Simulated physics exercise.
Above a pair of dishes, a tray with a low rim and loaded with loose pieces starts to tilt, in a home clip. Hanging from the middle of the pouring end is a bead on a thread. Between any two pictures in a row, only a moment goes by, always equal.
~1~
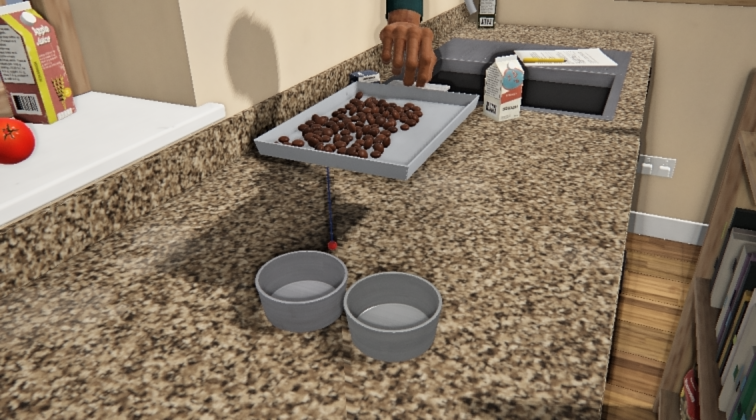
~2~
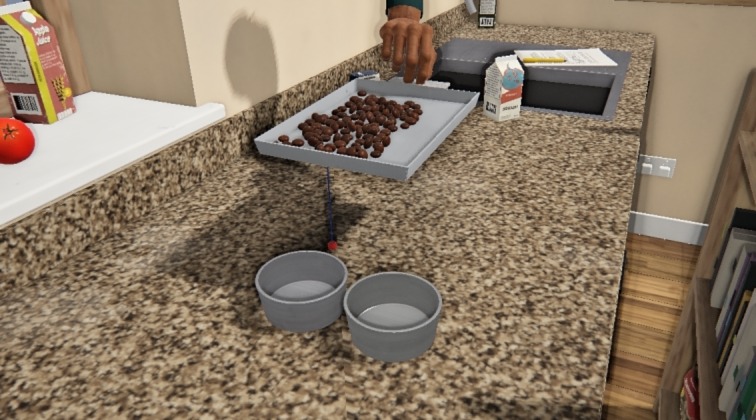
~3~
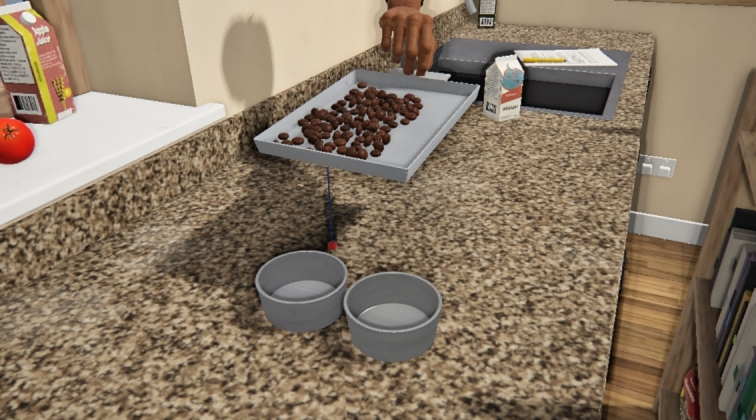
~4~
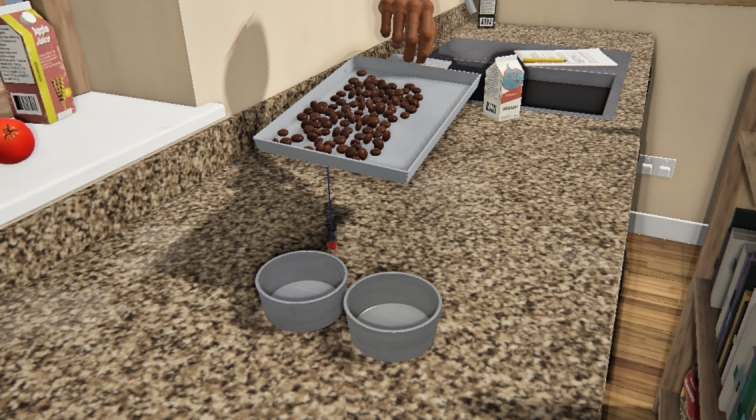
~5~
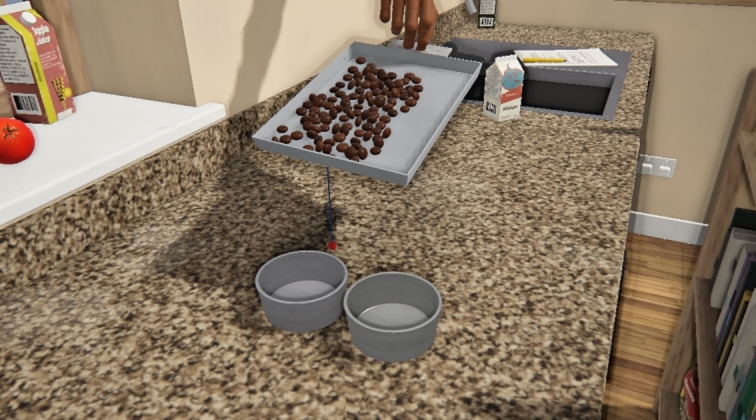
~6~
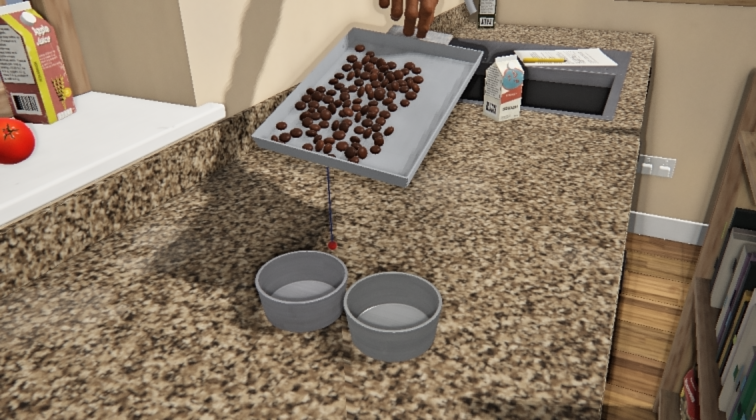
A hand tilts a gray tray of brown pieces toward its lower right corner above two dishes.
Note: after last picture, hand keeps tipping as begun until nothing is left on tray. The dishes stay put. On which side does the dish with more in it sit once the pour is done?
The right dish.
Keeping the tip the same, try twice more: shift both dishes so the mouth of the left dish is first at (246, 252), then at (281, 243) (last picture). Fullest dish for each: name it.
The dish to the right; the dish to the right.
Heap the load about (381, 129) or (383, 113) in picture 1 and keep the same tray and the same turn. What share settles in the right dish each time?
Respectively 60 and 60 per cent.
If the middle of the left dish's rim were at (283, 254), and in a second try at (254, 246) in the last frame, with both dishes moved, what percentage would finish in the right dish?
First placement: 60 per cent; second placement: 30 per cent.
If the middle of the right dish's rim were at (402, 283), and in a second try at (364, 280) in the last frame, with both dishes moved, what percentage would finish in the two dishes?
The first comes to 70 percent and the second to 70 percent.
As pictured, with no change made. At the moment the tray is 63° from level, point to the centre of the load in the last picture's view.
Around (361, 141).
Shortly afterwards, tray tipped steeply; the whole lot on the tray.
Next, tray tipped past a quarter turn; near a quarter on the tray; near half in the right dish; a little in the left dish; a little outside both; a little in the air.
Some moments later, tray tipped past a quarter turn; near two thirds in the right dish; near a quarter in the left dish; near a quarter outside both.
In the end, tray tipped past a quarter turn; near two thirds in the right dish; near a quarter in the left dish; near a quarter outside both.
